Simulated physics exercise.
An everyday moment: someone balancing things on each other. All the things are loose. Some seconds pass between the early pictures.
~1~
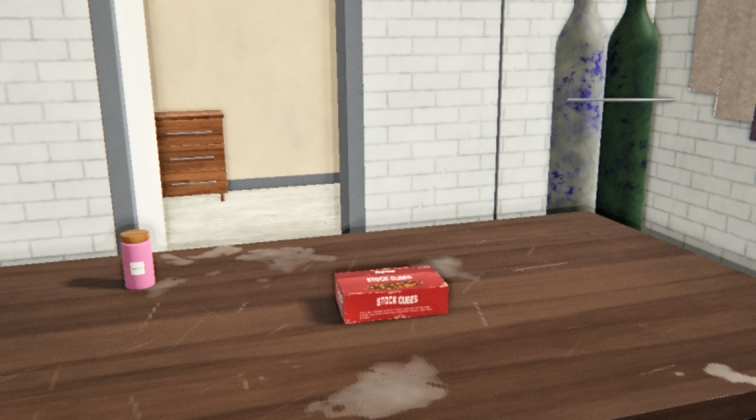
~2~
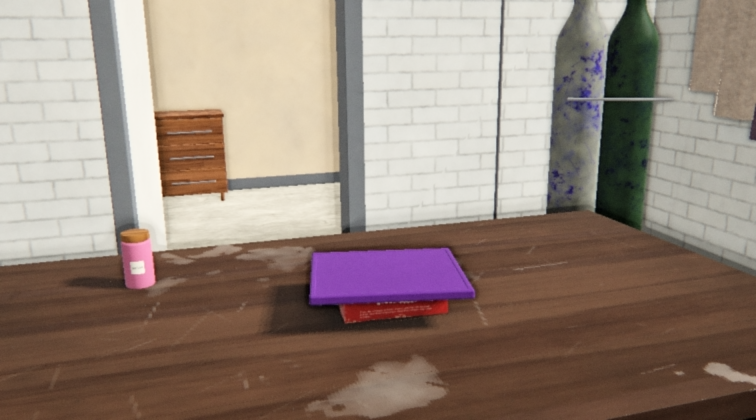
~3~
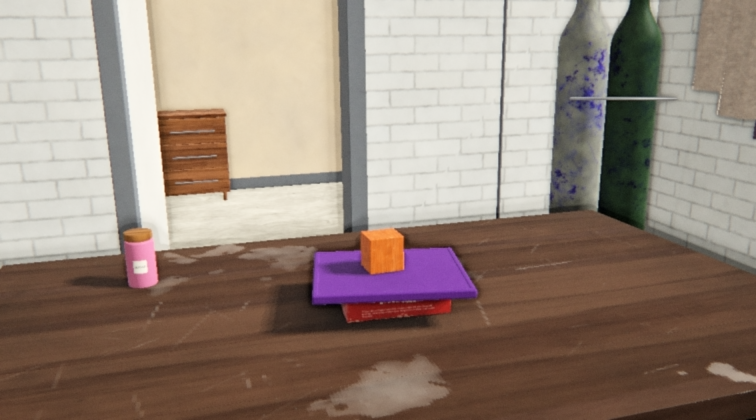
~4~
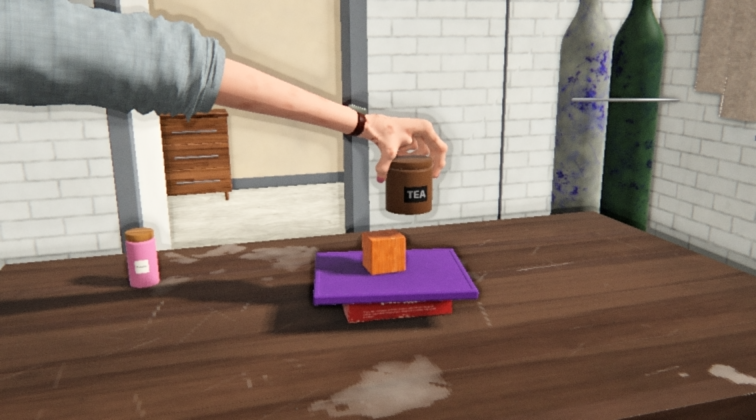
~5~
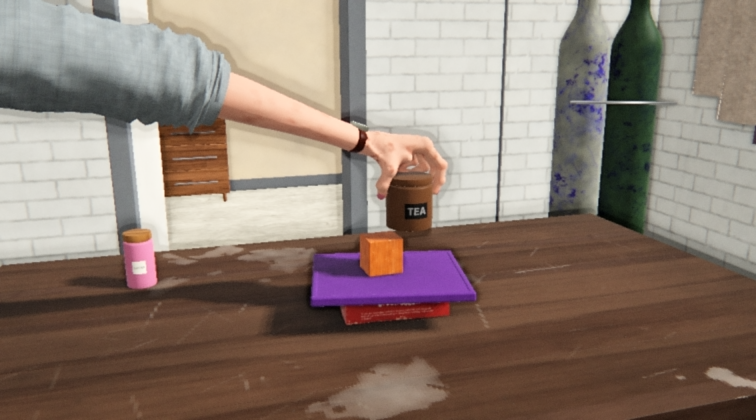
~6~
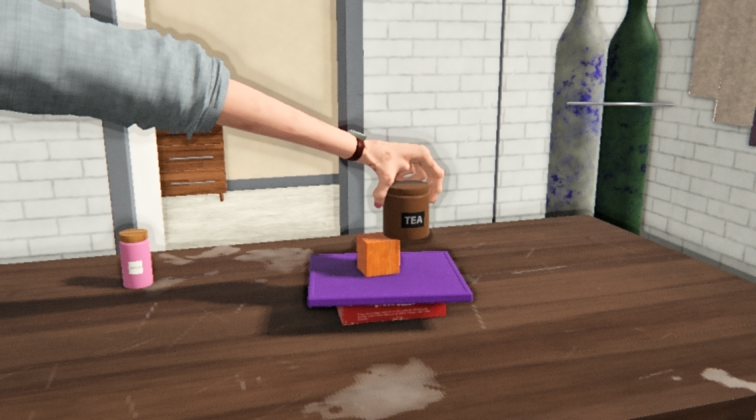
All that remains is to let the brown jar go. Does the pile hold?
Outcome: The pile comes apart.
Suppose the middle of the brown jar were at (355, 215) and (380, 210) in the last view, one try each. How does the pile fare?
First try: It gives way; second try: It keeps its balance.
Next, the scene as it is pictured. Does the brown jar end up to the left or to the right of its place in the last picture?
It goes to the right.
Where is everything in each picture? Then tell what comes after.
In the first frame, the last thing is not in view yet; pink shaker (138, 259).
In the second frame, the last thing is not in view yet.
In the third frame, the last thing is not in view yet; pink shaker (141, 258).
The fourth frame shows coming down; brown jar (409, 184).
The fifth frame shows coming down; brown jar (409, 201); pink shaker (140, 258).
The sixth frame shows in place under the hand; brown jar (406, 209).
Then, 0.30 s on from there, brown jar now fallen.
Then, 0.40 s on from there, things are still on the move.
Then, 2.00 s on from there, nothing new.
In the end, fallen, brown jar; the other 4 unmoved. At the end, from the last picture's camera, brown jar near (438, 239). The pile gives way.
